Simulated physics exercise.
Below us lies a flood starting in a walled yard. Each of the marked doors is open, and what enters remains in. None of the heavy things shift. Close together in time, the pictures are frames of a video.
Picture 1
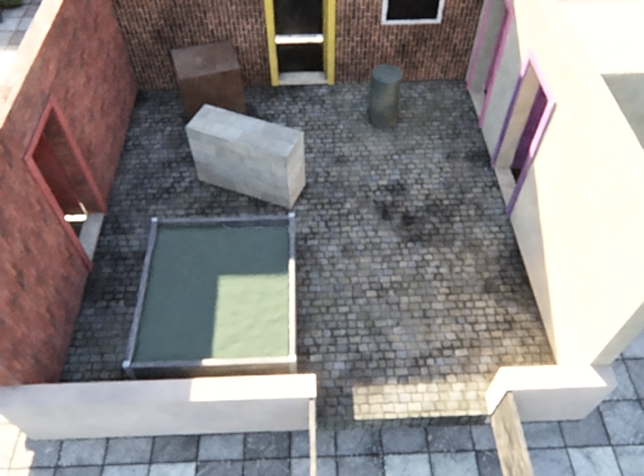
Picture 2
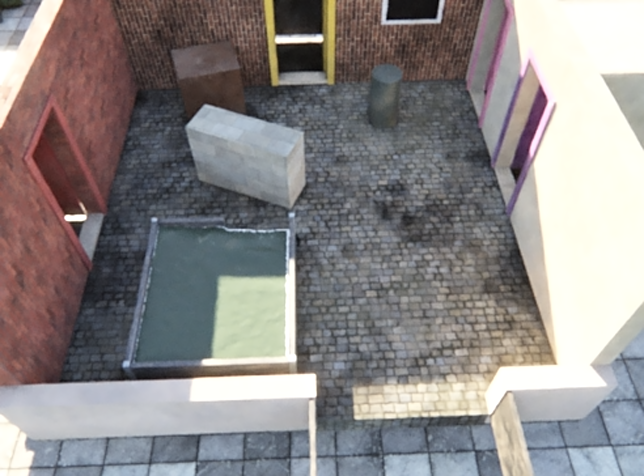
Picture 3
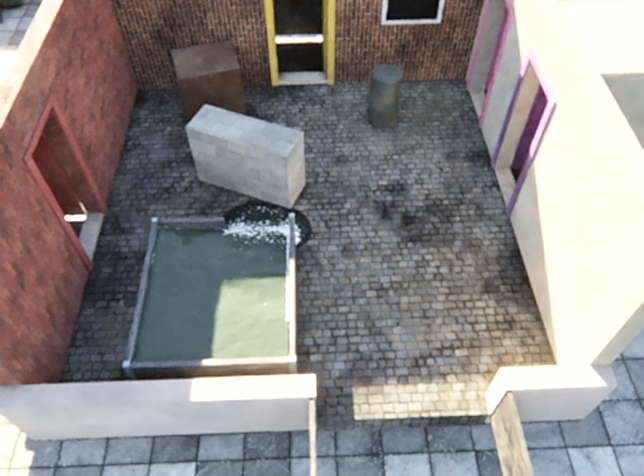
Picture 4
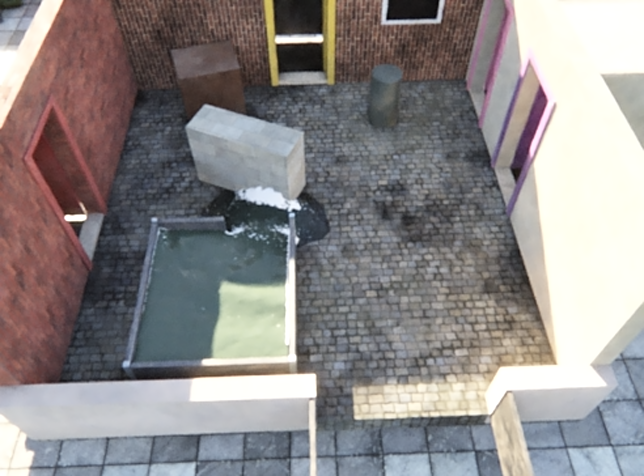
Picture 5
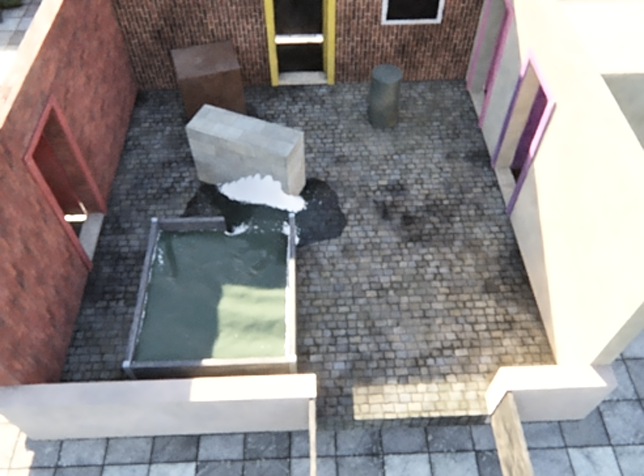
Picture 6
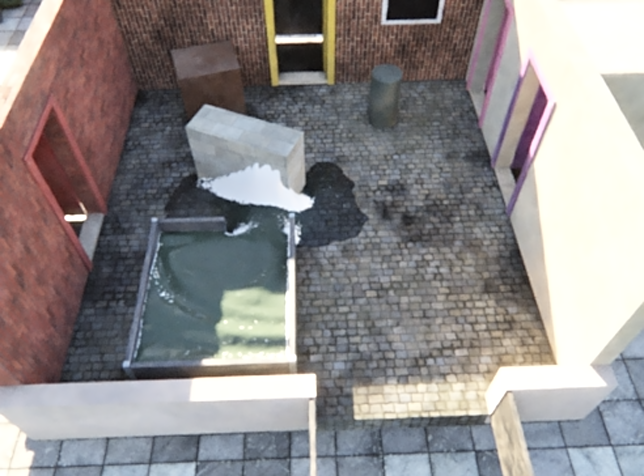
The clip shows a walled, cobbled yard with a tank of greenish water, which begins pouring out through a gap on its far side, foaming against a pale grey block and spreading dark wetness left and right across the paving.
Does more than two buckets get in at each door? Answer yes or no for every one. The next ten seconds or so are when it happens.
Purple door: Yes, red door: Yes, pink door: Yes, yellow door: No.
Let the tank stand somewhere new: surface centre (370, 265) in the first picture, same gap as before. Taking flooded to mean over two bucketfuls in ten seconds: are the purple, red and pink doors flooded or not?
I reckon the purple door surpasses the threshold, the red door doesn't reach the threshold and the pink door surpasses the threshold.
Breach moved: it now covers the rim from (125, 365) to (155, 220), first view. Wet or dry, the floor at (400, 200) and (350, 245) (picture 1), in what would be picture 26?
In the order asked: Unwetted, then unwetted.
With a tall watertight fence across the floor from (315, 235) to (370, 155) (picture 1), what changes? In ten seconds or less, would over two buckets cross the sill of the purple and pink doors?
First the purple comes in under, then the pink comes in under.
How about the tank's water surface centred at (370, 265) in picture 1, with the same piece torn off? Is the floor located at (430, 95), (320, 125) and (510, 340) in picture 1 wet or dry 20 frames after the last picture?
Check in sequence: Soaked through, soaked through, still parched.
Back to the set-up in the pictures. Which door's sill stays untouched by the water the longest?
The yellow door.
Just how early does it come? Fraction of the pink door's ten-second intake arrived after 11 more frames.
Something like 0 in a hundred.
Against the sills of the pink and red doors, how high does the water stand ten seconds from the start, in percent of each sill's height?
Estimate, in order: 90 and 150 percent.
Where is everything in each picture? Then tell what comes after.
In the first frame, the tank at (218, 287) is whole and still.
In the second frame, the front is at a hidden place, out from the gap on the tank's far side.
In the third frame, water pours out on the tank's far side and has run to (249, 207).
In the fourth frame, water pours out on the tank's far side and has run to (230, 193).
In the fifth frame, water pours out on the tank's far side and has run to (212, 185).
In the sixth frame, water pours out on the tank's far side and has run to (334, 170).
A moment on, water covers 20 % of the floor; the purple door not reached, the red door not reached, the pink door not reached, the yellow door not reached.
Next, water covers 45 % of the floor; the purple door under two buckets in, the red door under two buckets in, the pink door not reached, the yellow door not reached.
Then, water covers 60 % of the floor; the purple door over two buckets in, the red door over two buckets in, the pink door under two buckets in, the yellow door wet at the sill, nothing in.
Later, water covers 80 % of the floor; the purple door over two buckets in, the red door far over two buckets in, the pink door over two buckets in, the yellow door wet at the sill, nothing in.
In the end, water covers 95 % of the floor; the purple door far over two buckets in, the red door far over two buckets in, the pink door over two buckets in, the yellow door wet at the sill, nothing in.
